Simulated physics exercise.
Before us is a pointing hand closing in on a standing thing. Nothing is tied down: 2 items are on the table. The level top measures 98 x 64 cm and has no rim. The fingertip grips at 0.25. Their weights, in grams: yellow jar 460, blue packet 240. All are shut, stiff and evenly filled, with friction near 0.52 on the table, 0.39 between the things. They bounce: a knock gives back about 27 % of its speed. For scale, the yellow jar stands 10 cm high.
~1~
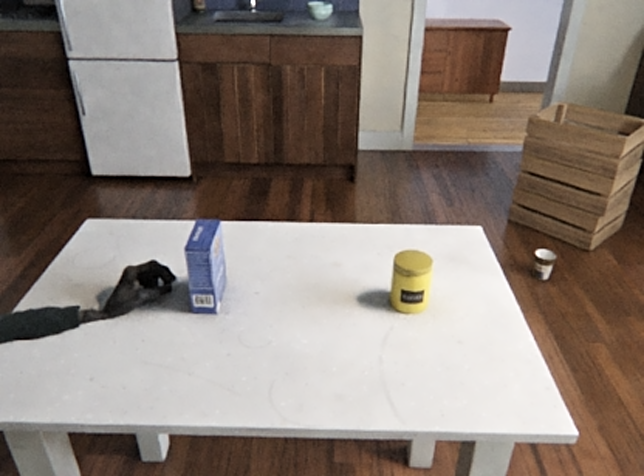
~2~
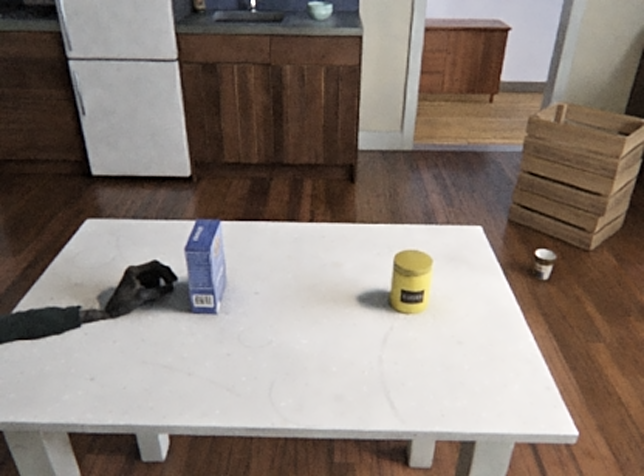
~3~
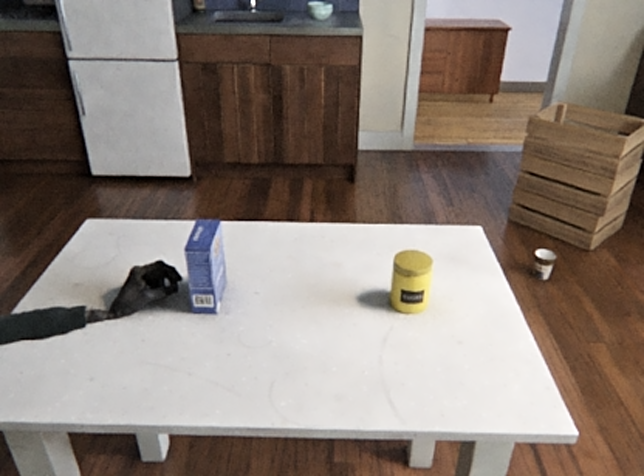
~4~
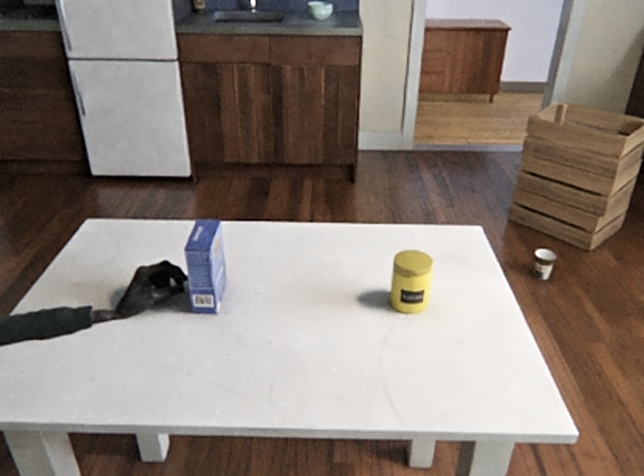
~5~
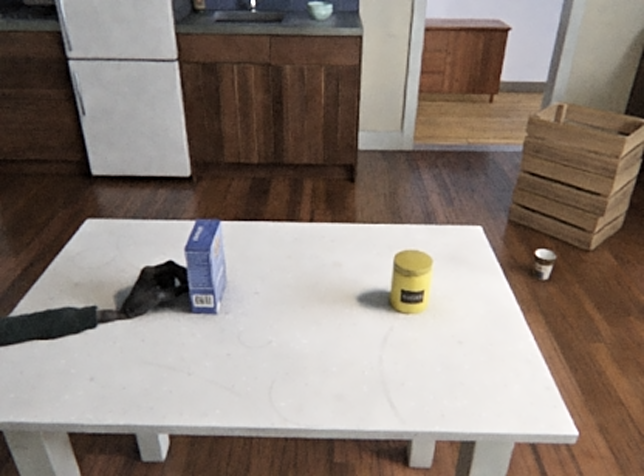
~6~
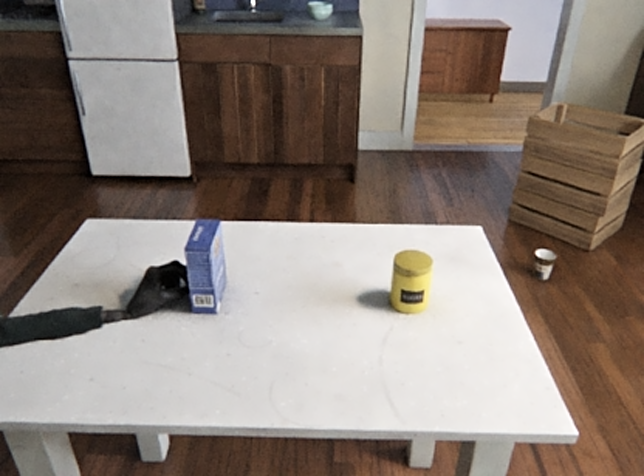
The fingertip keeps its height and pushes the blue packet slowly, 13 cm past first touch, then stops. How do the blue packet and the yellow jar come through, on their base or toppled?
The blue packet stays upright and the yellow jar stays upright.
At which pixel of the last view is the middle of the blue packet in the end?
Near (274, 268).
Then, 0.60 s on from there, finger moved 9 cm; blue packet moved 4 cm near (228, 267).
Then, 1.30 s on from there, finger moved 13 cm; blue packet moved 9 cm near (253, 268).
In the end, not toppled but over 5 cm from the start, blue packet; yellow jar under 5 cm from the start. At the end, from the last picture's camera, blue packet near (274, 268), yellow jar near (411, 282).
